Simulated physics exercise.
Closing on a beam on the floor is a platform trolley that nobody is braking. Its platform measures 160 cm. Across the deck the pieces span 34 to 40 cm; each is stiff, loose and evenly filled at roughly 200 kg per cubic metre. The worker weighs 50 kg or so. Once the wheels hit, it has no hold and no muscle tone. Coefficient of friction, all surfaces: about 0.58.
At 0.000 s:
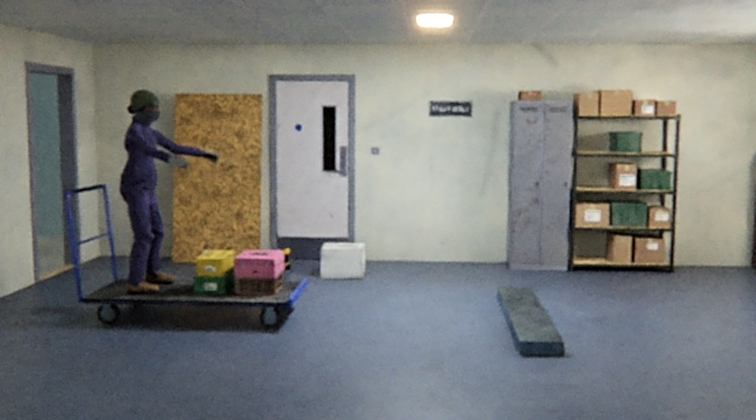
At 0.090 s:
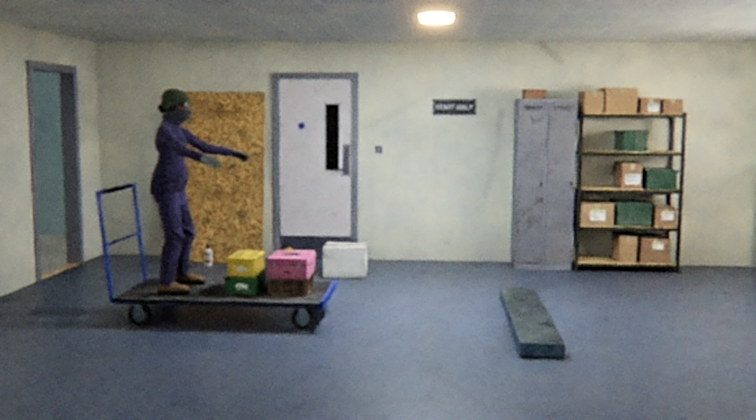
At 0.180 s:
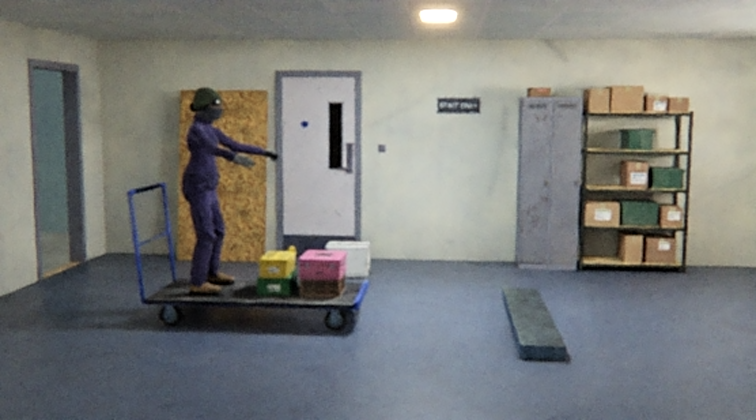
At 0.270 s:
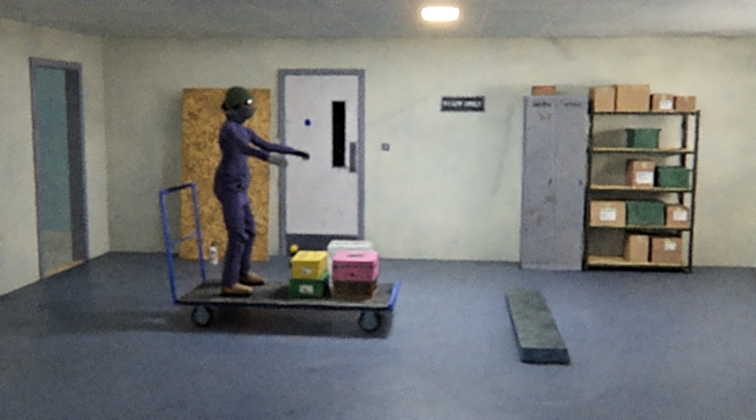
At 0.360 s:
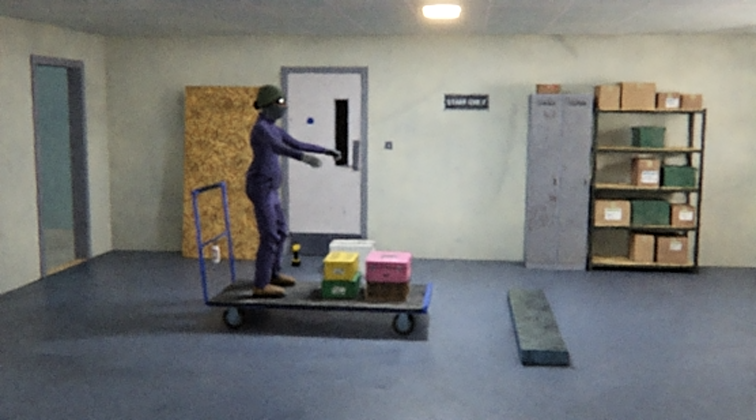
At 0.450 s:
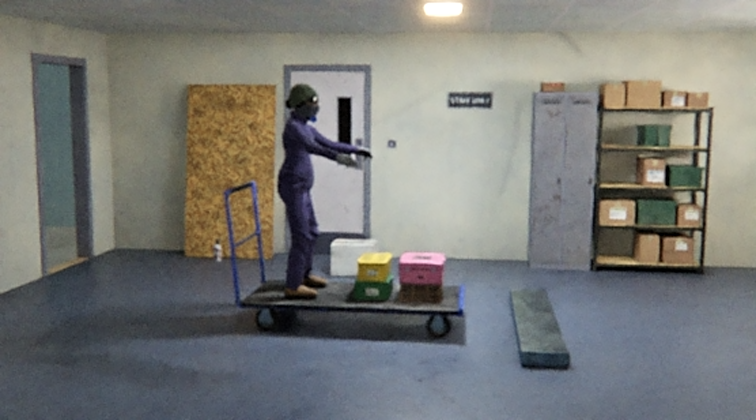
In a plain storeroom with pale walls and a blue-grey floor, seen from the side at a slight distance, a ceiling light glows above a white door and a board. A dark purple figure in a green cap stands on a blue-handled trolley behind yellow, green and pink boxes, with lockers, loaded shelves and a grey-green beam to the right. The trolley rolls steadily rightward toward the beam, the figure's arms held forward, while the view shifts very slightly.
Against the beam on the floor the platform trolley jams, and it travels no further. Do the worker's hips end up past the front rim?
It departs the deck.
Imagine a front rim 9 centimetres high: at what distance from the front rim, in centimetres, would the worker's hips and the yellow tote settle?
You'd find the hips 60 cm beyond the rim and the yellow item 40 cm beyond.
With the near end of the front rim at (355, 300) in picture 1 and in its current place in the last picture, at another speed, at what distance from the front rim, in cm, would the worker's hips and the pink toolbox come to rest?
The hips would end 50 cm behind the front rim, and the pink item 10 cm past it.
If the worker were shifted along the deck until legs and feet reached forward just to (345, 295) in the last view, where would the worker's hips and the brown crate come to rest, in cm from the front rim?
Hips 90 past, brown 20 behind.
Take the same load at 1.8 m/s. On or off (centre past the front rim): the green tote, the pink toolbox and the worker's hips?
In that scenario green is retained, pink is not retained, and the hips are retained.
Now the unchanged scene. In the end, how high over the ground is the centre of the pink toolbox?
Height: Around 10 cm.
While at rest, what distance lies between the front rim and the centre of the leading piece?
Its centre ends some 110 cm past the rim.
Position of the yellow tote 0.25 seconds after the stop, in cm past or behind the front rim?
Behind the rim by about 40 cm.
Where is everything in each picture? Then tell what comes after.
In the first picture, hips (139, 189), green tote (216, 281), rim corner (289, 303); 175 cm short of the stop.
In the second picture, hips (170, 189), green tote (247, 282), rim corner (322, 304); 150 cm short of the stop.
In the third picture, hips (201, 189), green tote (278, 282), rim corner (356, 305); 124 cm short of the stop.
In the fourth picture, hips (232, 189), green tote (310, 283), rim corner (390, 307); 99 cm short of the stop.
In the fifth picture, hips (264, 188), green tote (342, 284), rim corner (425, 309); 73 cm short of the stop.
In the sixth picture, hips (296, 188), green tote (374, 286), rim corner (461, 311); 48 cm short of the stop. Speed about 2.8 m/s.
After 0.62 s the deck stops.
After 1.17 s the worker's hips are 3 cm past the rim, near (533, 249) in the last picture's view.
After 1.62 s the worker's hips are 54 cm past the rim, near (603, 308) in the last picture's view.
Final state at 3.2 s, past the rim, yellow tote, pink toolbox and the worker's hips; behind it, brown crate and green tote.
